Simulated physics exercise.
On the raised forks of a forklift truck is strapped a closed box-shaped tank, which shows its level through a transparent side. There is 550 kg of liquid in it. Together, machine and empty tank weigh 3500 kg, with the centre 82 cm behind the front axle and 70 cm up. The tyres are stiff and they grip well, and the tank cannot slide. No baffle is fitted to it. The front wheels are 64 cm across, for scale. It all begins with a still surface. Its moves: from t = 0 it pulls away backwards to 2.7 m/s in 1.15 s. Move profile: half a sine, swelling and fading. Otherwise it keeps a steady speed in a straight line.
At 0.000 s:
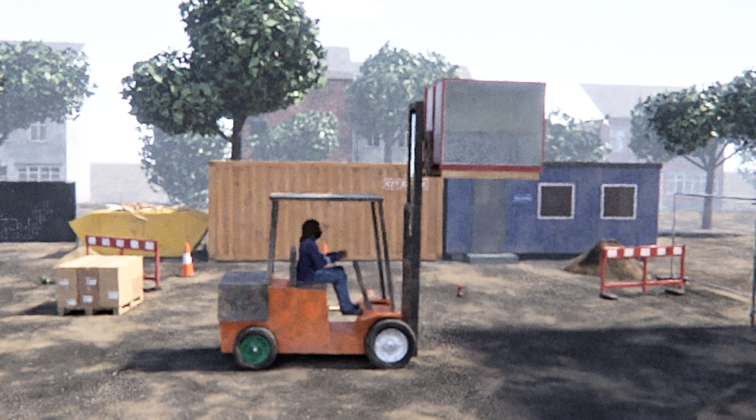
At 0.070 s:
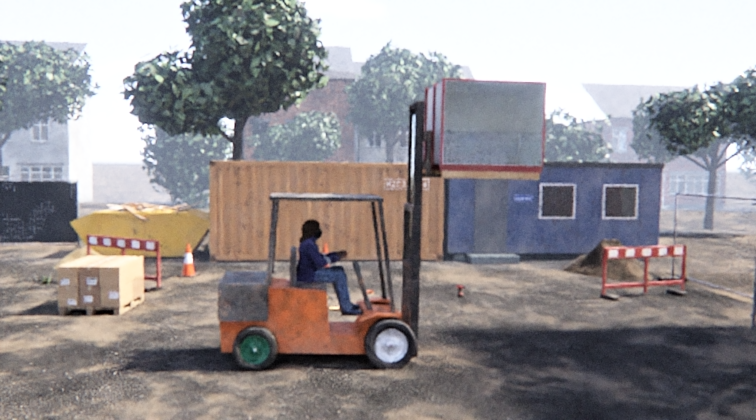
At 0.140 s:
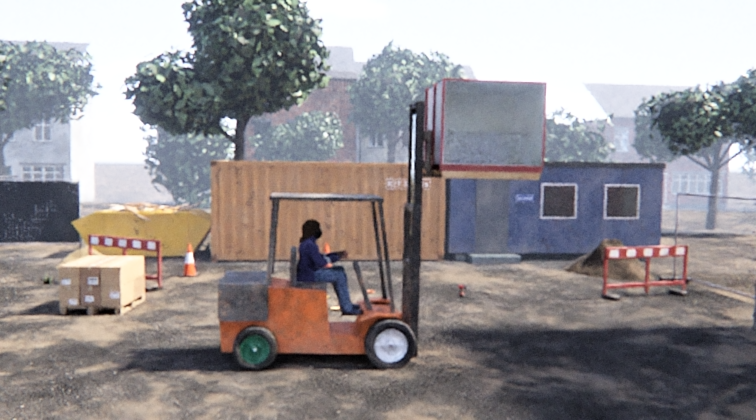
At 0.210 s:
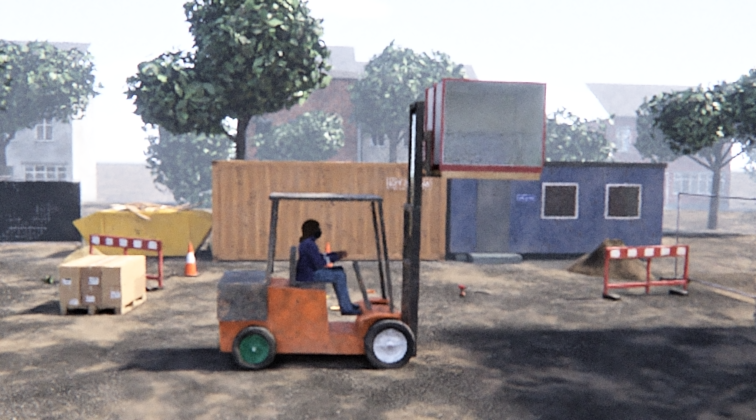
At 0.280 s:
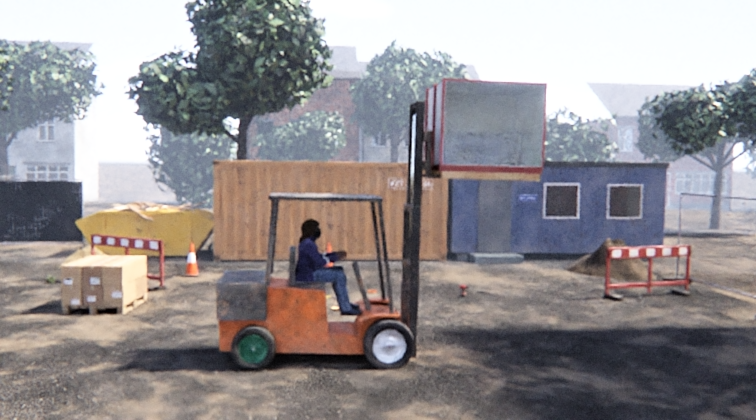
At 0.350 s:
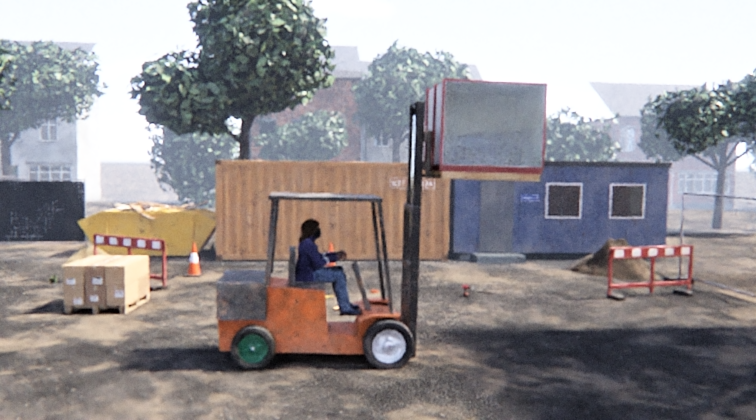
At the start, an orange forklift faces right on a dirt yard, its seated driver beneath a raised, red-edged clear-sided container. The forklift then creeps backwards to the left, the background shifting very slightly to the right behind it, while the container stays raised and the driver remains seated.
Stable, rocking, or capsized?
Stable.
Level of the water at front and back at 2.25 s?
At the front the surface is at 44 cm, while at the back it is at 30 cm.
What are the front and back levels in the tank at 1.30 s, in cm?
Front level 44 cm, back level 28 cm.
By 0.75 s the lean is 1° nose down, wheels down; the liquid stands 16 cm at the back and 70 cm at the front.
By 1.30 s the lean is 0°, wheels down; the liquid stands 29 cm at the back and 44 cm at the front.
By 2.25 s the lean is 0°, wheels down; the liquid stands 31 cm at the back and 45 cm at the front.
By 4.14 s no wheel has left the ground; at worst the lighter axle bore 4 per cent of the weight.
